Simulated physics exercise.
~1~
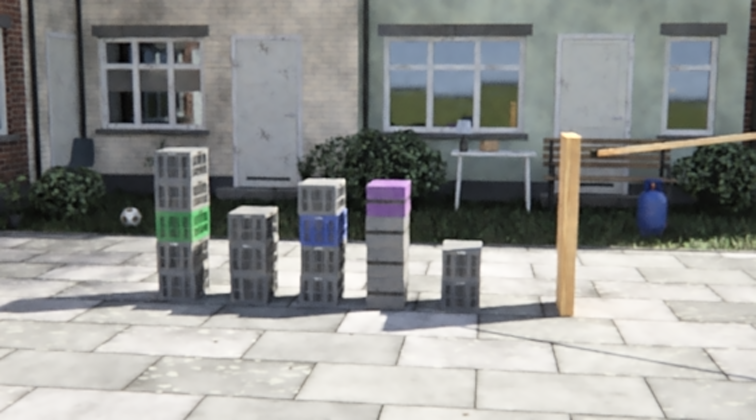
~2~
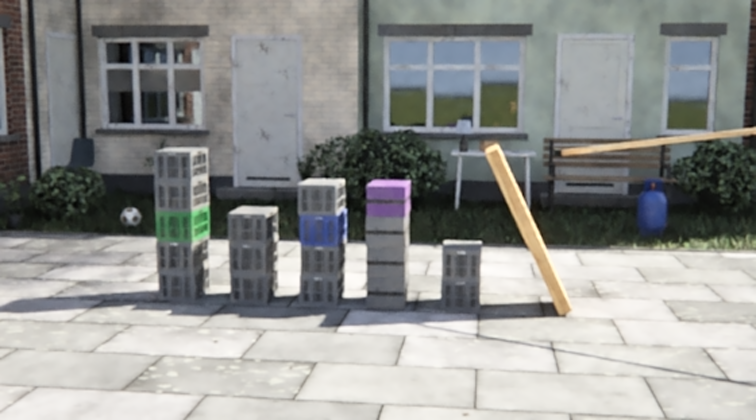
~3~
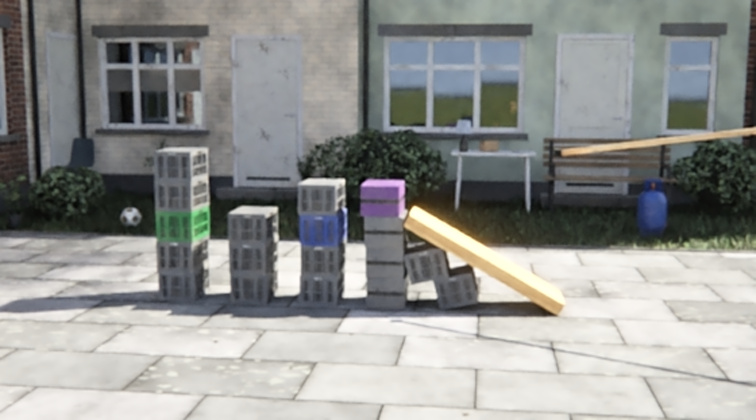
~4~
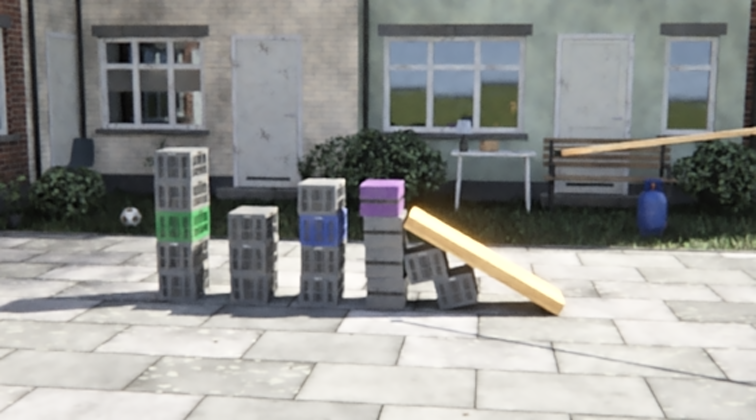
A wooden board standing at the right end of a row of stacked crates tipped left, knocked over the short stack beside it and came to rest leaning against the purple-topped column, which shifted slightly but stayed standing, while the blue and green crates never moved.
